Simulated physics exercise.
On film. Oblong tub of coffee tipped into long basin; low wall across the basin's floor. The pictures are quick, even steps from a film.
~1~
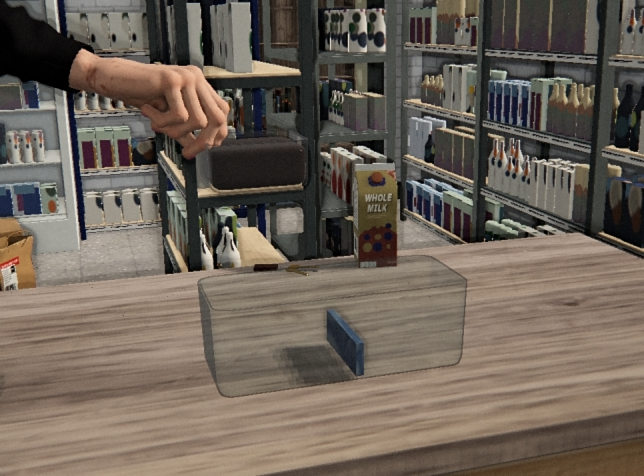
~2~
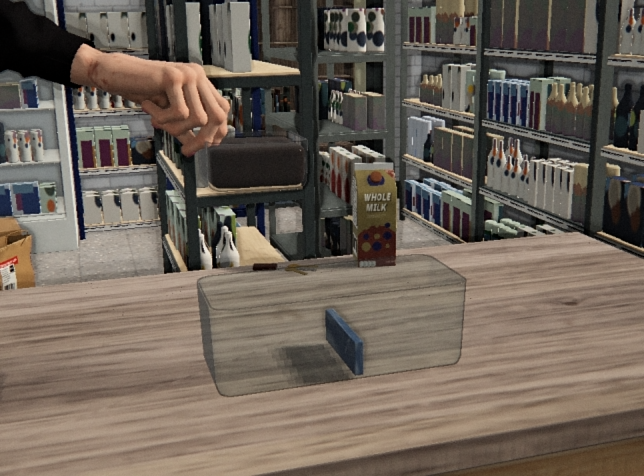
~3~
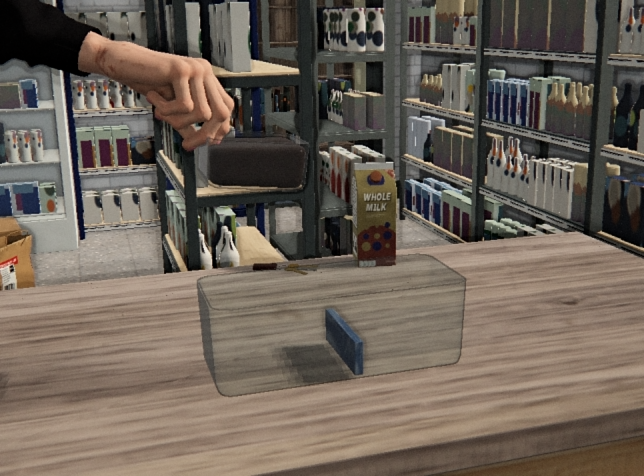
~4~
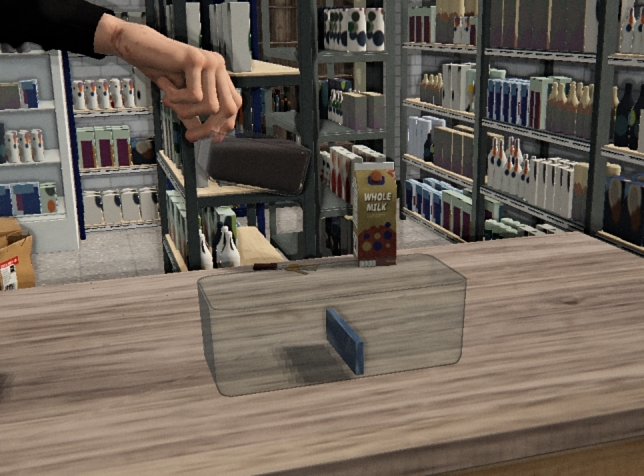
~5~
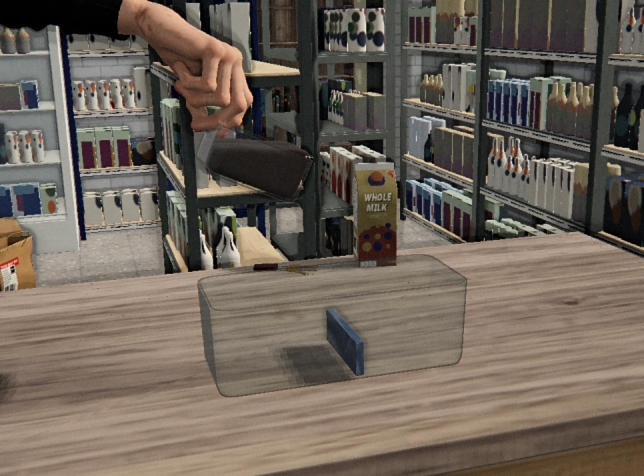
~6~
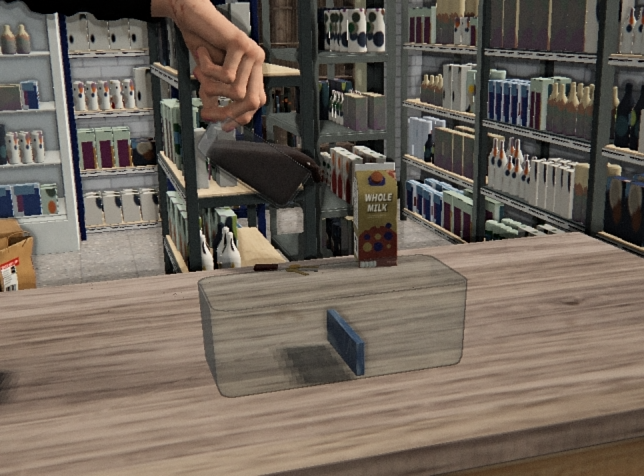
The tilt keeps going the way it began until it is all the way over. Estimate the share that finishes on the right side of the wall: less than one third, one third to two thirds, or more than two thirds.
Most likely the right of the wall will hold one third or more, up to two thirds.
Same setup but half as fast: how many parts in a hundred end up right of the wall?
About 65 per cent would end up there.
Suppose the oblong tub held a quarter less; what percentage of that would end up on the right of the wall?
The share comes to roughly 45 per cent.
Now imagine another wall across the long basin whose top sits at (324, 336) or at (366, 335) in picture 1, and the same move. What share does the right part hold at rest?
Roughly 75 % and then 25 %.
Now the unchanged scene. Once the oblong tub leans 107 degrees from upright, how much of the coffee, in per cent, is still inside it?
Roughly 10 %.
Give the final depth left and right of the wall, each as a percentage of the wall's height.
The left reaches some 20 %, the right about 40 %.
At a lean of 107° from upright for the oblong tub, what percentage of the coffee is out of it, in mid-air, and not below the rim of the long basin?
I'd say some 45 per cent of it.
A moment on, the tilt is 107° and 8 per cent is still to pour, 5 is left of the wall and 43 right of it.
Next, the tilt is 119° and 0 per cent is still to pour, 34 is left of the wall and 59 right of it.
Then the tilt is 119° and 0 per cent is still to pour, 38 is left of the wall and 58 right of it.
Later the tilt is 119° and 0 per cent is still to pour, 38 is left of the wall and 58 right of it.
At rest 38 per cent lies left of the wall, 58 right of it and 3 outside.
